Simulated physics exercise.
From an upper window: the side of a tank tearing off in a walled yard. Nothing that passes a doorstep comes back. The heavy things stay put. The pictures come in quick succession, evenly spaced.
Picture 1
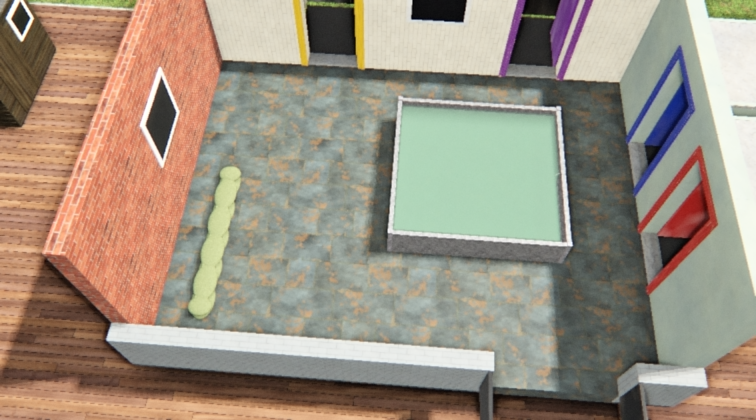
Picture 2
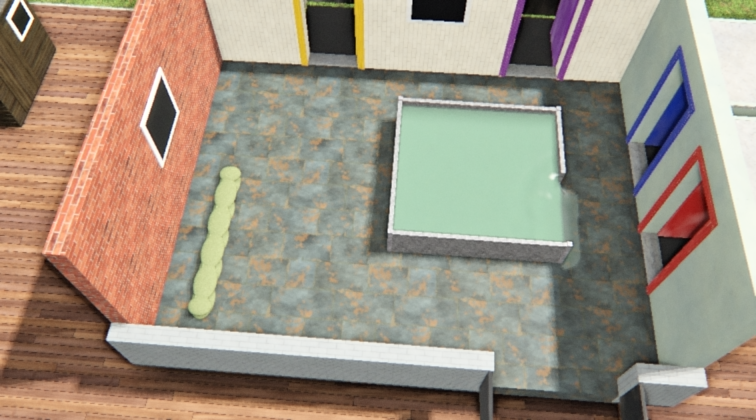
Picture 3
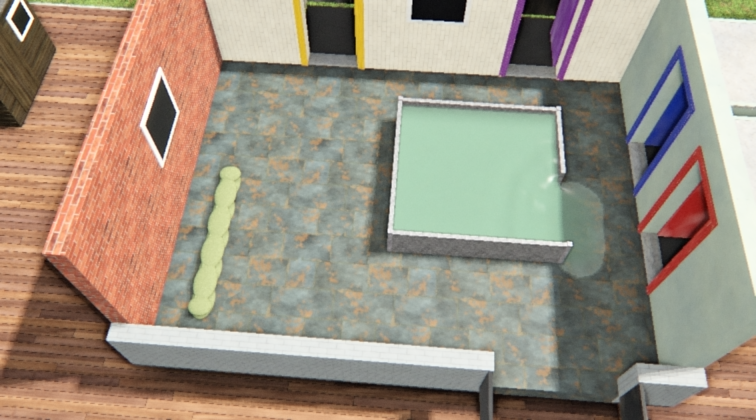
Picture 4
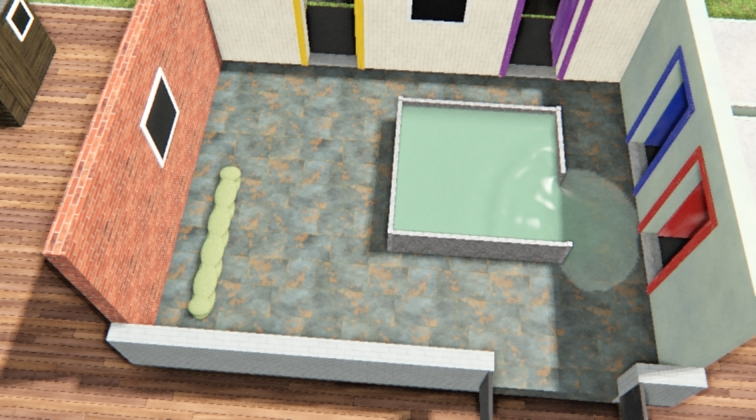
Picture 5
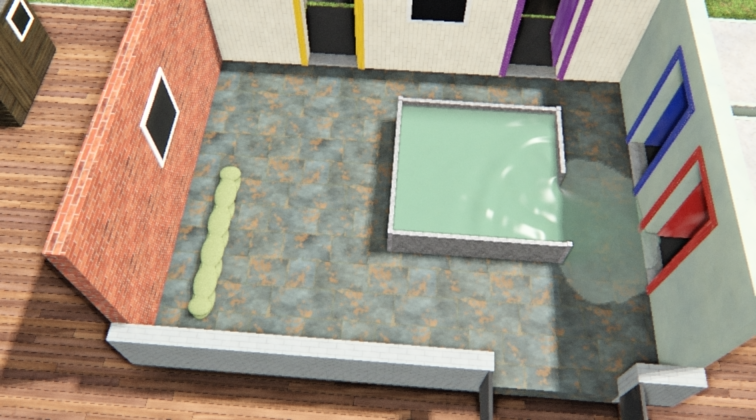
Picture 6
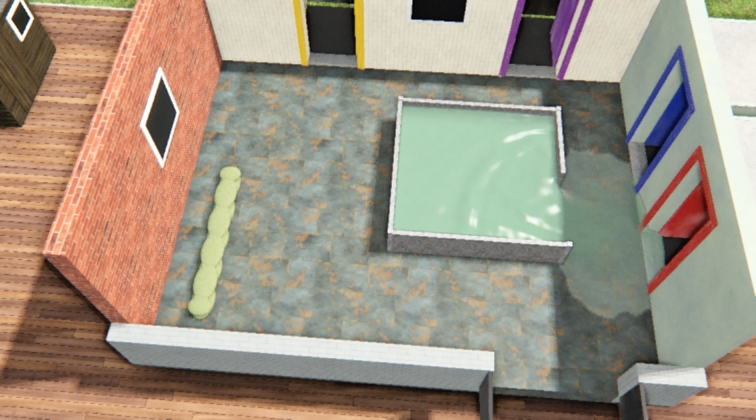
Pale green water pouring through a gap in the right side of a square tank and spreading across a walled yard's floor.
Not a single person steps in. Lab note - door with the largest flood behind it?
Largest flood: Red door.
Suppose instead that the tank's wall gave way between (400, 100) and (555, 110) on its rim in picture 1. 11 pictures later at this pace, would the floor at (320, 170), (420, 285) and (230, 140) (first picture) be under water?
Point by point, in the order asked: Bare, bare, bare.
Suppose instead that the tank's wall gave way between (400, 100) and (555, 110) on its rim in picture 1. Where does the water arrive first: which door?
That would be the door marked purple.
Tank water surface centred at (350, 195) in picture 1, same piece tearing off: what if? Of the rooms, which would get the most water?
The answer is the red-painted one.
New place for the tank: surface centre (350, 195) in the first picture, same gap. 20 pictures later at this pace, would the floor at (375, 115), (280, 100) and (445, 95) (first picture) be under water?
Log, spots in order: Unwetted / unwetted / unwetted.
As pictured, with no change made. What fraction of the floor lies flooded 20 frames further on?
Estimated share: Around 30 %.
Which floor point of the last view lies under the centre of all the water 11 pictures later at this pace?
I'd point to (508, 201).
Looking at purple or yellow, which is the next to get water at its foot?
The purple-painted one.
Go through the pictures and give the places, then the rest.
In the first picture, still water in the tank at (479, 170).
In the second picture, the front is at (568, 263), out from the gap at (558, 219).
In the third picture, the front is at (585, 272), out from the gap at (557, 220).
In the fourth picture, water pours out at (557, 220) and has run to (629, 209).
In the fifth picture, the front is at (647, 280), out from the gap at (557, 220).
In the sixth picture, water pours out at (557, 220) and has run to (650, 303).
A moment on, water covers 10 % of the floor; blue door a trickle in, purple door not reached, yellow door not reached, red door a lot in.
Next, water covers 20 % of the floor; blue door a trickle in, purple door not reached, yellow door not reached, red door a lot in.
Then, water covers 30 % of the floor; blue door some in, purple door a trickle in, yellow door not reached, red door a lot in.
Later, water covers 60 % of the floor; blue door some in, purple door some in, yellow door wet at the sill, nothing in, red door a lot in.
In the end, water covers 80 % of the floor; blue door some in, purple door some in, yellow door wet at the sill, nothing in, red door a lot in; the red door has let in the most.
